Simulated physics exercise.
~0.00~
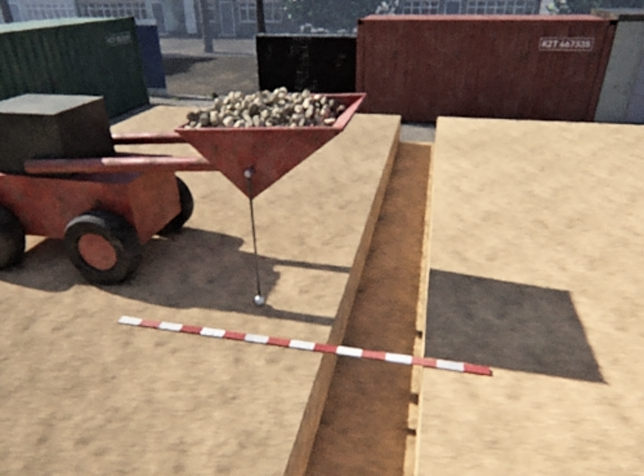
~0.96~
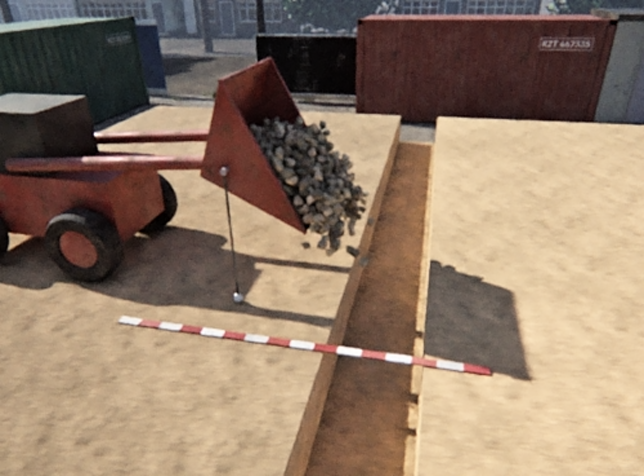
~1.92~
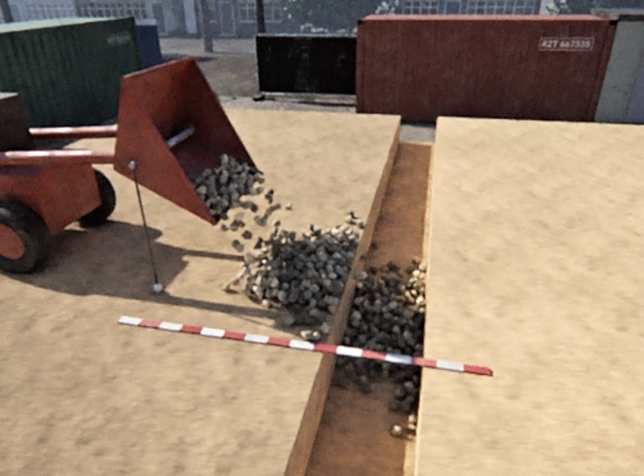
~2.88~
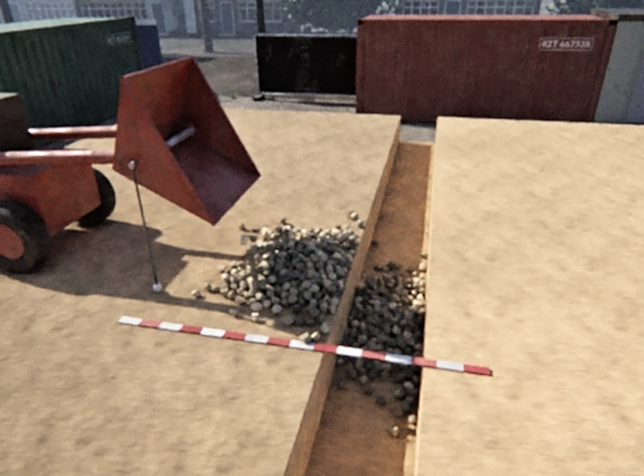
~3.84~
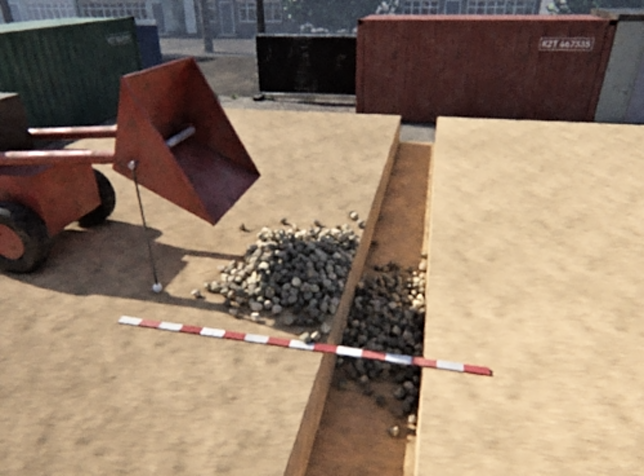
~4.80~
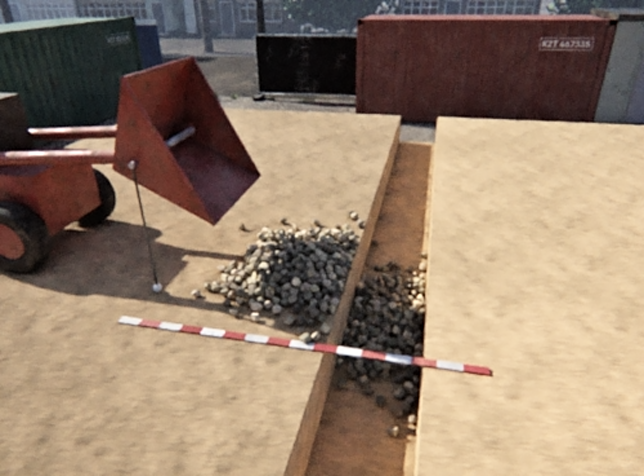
A sandy building site is seen from a raised, fixed viewpoint, with green, black and red shipping containers along the back. At left stands a red loader holding a raised bucket heaped with grey and tan stones, a white ball hanging beneath it, while a narrow brown trench and a red and white striped staff cross the ground. The bucket tips steeply forward and stones begin to spill from its lip. The loader then backs away to the left as the rest pours out. The stones settle partly in a mound short of the trench and partly inside it, leaving the tilted bucket empty and still.
